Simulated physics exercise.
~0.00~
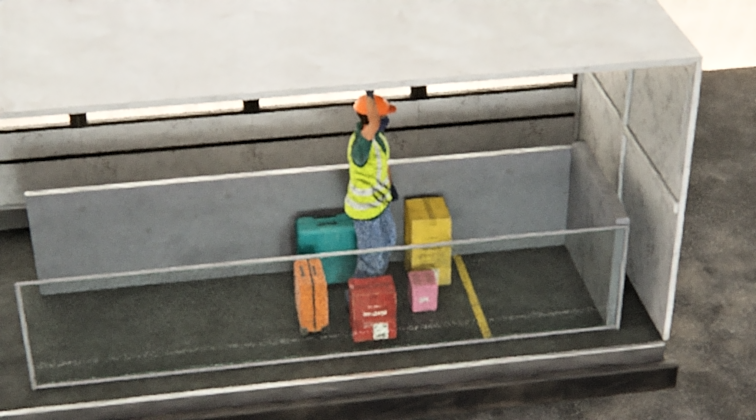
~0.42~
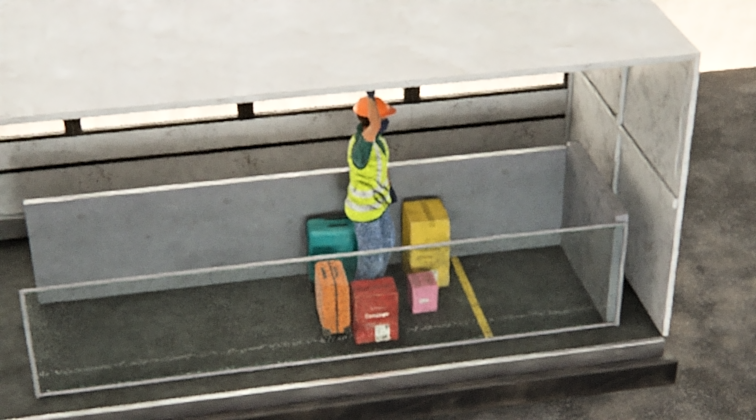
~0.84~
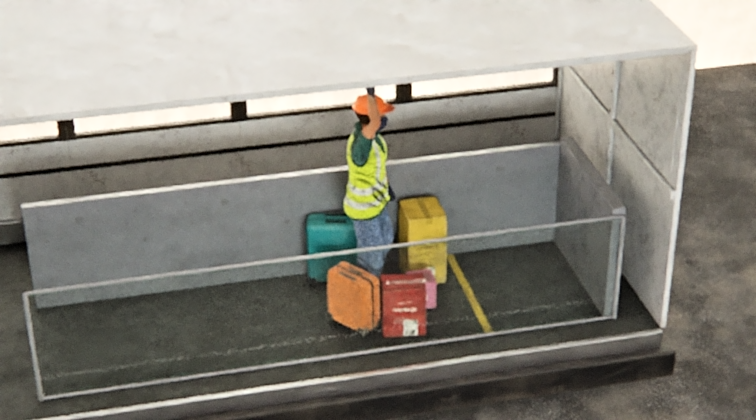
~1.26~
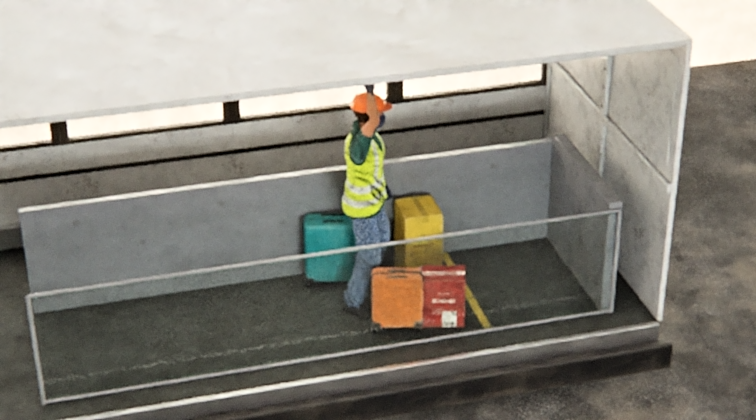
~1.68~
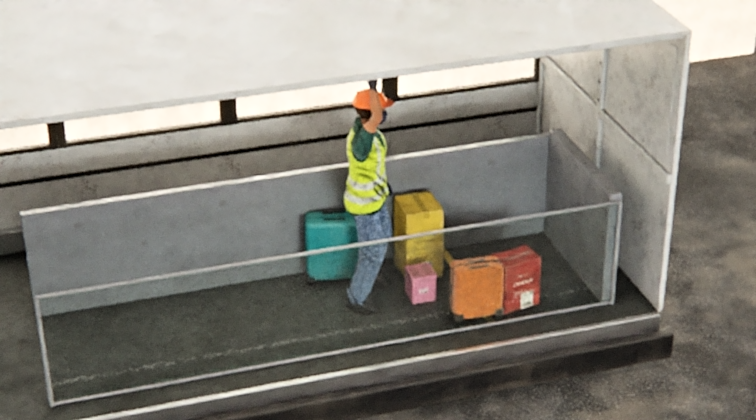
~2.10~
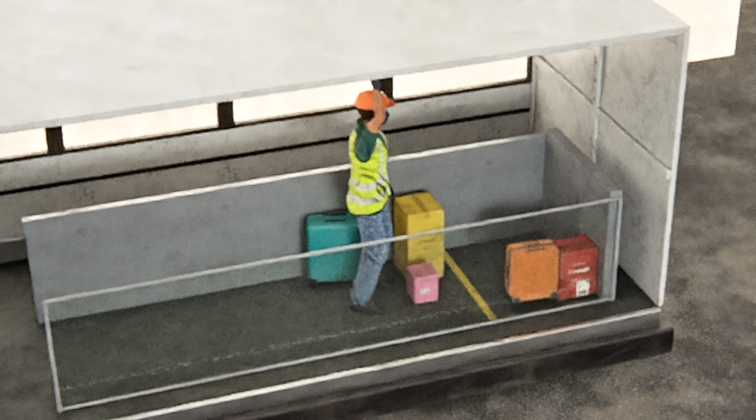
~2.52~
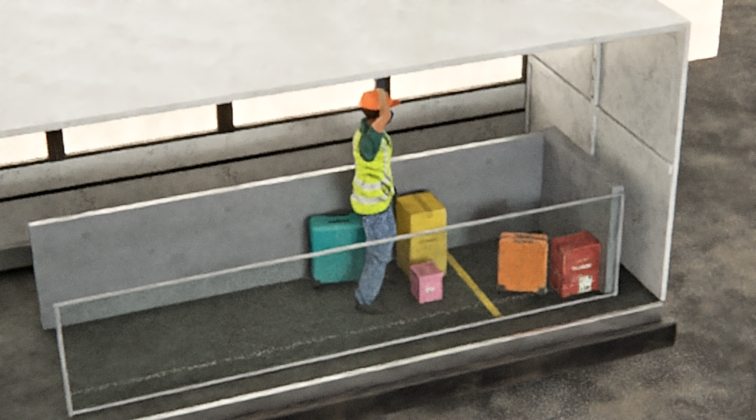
In this clip, a worker in an orange helmet and yellow vest stands among luggage in a tram bay as an orange case and a red one slide right across the yellow line, stopping upright near the right end while the teal, yellow and pink pieces stay behind.
